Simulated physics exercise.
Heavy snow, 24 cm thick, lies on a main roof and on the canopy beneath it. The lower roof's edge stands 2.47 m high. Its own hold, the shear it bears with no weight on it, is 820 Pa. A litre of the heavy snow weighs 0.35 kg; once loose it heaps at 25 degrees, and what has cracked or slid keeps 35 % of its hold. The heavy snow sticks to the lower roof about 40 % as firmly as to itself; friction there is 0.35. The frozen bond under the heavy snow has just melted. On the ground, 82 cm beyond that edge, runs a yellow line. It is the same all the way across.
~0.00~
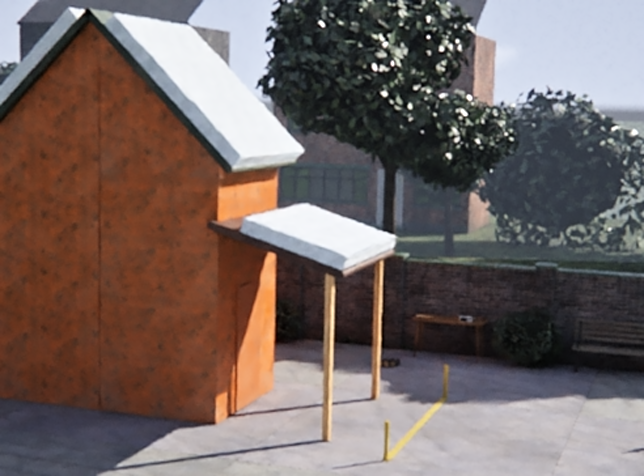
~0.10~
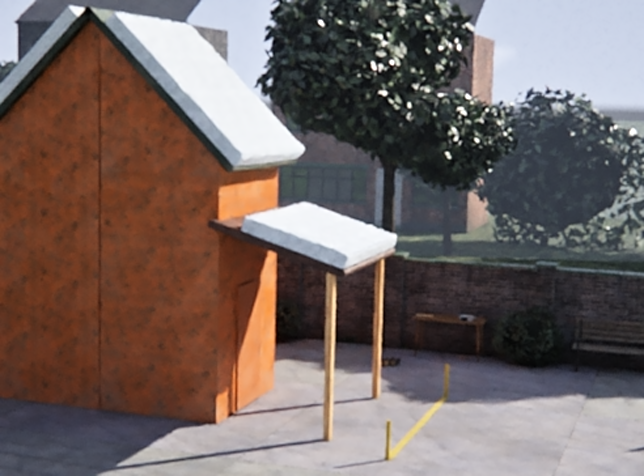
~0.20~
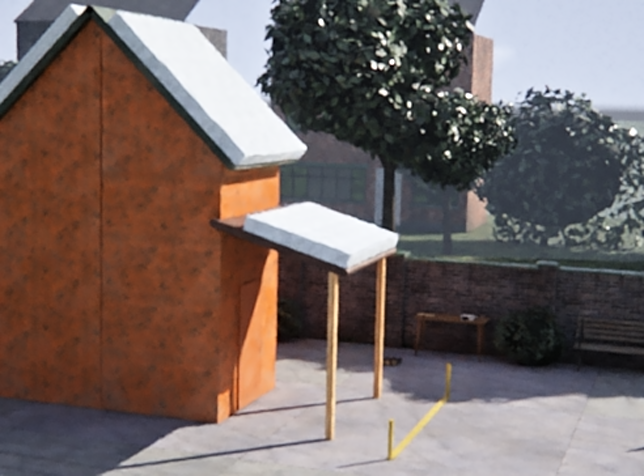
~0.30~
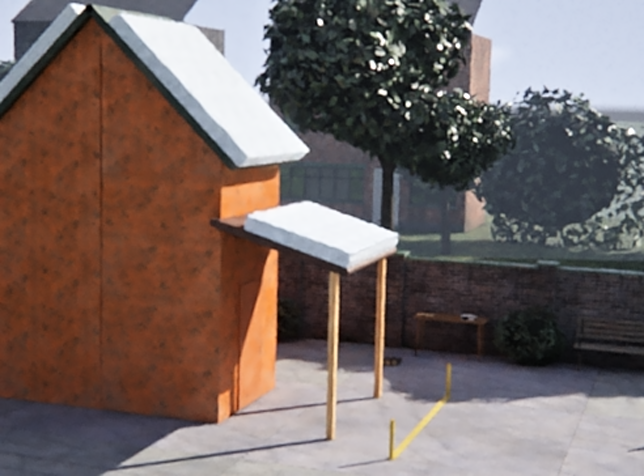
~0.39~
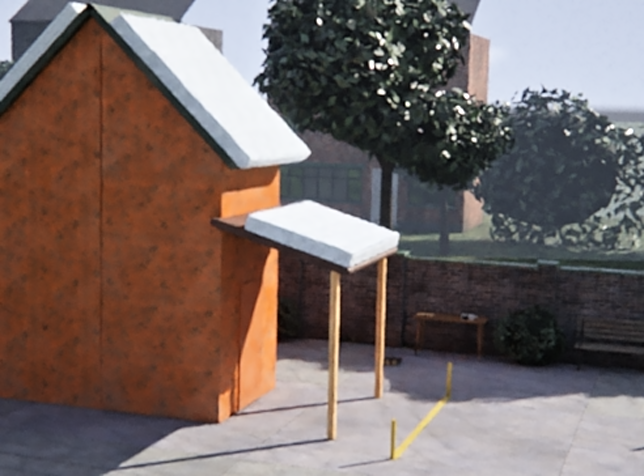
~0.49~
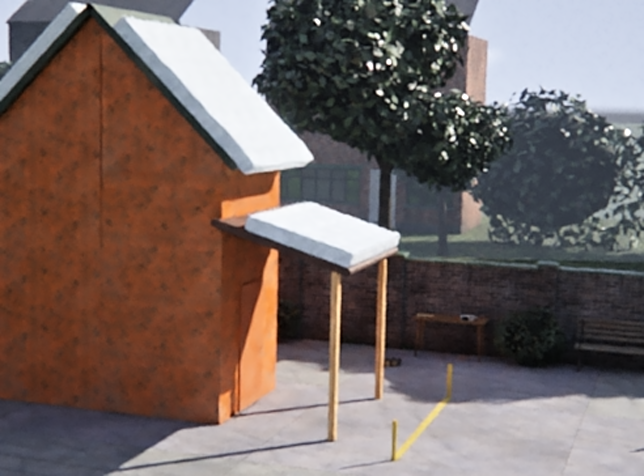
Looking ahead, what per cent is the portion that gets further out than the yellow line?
About 11 %.
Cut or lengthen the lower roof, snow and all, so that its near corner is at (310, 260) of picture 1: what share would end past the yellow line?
In that case some 25 per cent.
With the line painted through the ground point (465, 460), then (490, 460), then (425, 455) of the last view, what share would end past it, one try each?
In that order: 0 %, 0 %, 5 %.
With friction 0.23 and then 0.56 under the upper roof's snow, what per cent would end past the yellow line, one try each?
In turn about 50 %, 20 %.
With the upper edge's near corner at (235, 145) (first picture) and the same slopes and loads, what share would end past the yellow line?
It would be near 30 %.
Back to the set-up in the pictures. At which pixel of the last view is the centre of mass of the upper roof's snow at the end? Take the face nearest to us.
At about (319, 289).
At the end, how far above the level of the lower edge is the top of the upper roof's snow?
Some 0.9 m.
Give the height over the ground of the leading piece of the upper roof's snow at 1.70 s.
Roughly 3.0 m.
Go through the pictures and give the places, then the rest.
The first picture shows leading edge of the heavy snow at (234, 157).
The second picture shows leading edge of the heavy snow at (235, 163), its middle shifted 6 mm.
The third picture shows leading edge of the heavy snow at (238, 156), its middle shifted 2.5 cm.
The fourth picture shows leading edge of the heavy snow at (240, 164), its middle shifted 5.7 cm, 1 % of it past the upper edge, in one piece.
The fifth picture shows leading edge of the heavy snow at (243, 160), its middle shifted 10 cm, 4 % of it past the upper edge, in one piece.
The sixth picture shows leading edge of the heavy snow at (247, 161), its middle shifted 17 cm, 6 % of it past the upper edge, in one piece.
After 1.04 s, none is below the lower edge and 0 % is past the line.
After 1.70 s, none is below the lower edge and 0 % is past the line.
After 2.35 s, none is below the lower edge and 0 % is past the line.
After 3.00 s, 23 % is below the lower edge and 4 % is past the line.
After 4.20 s, at the end, 31 % is below the lower edge and 11 % is past the line.
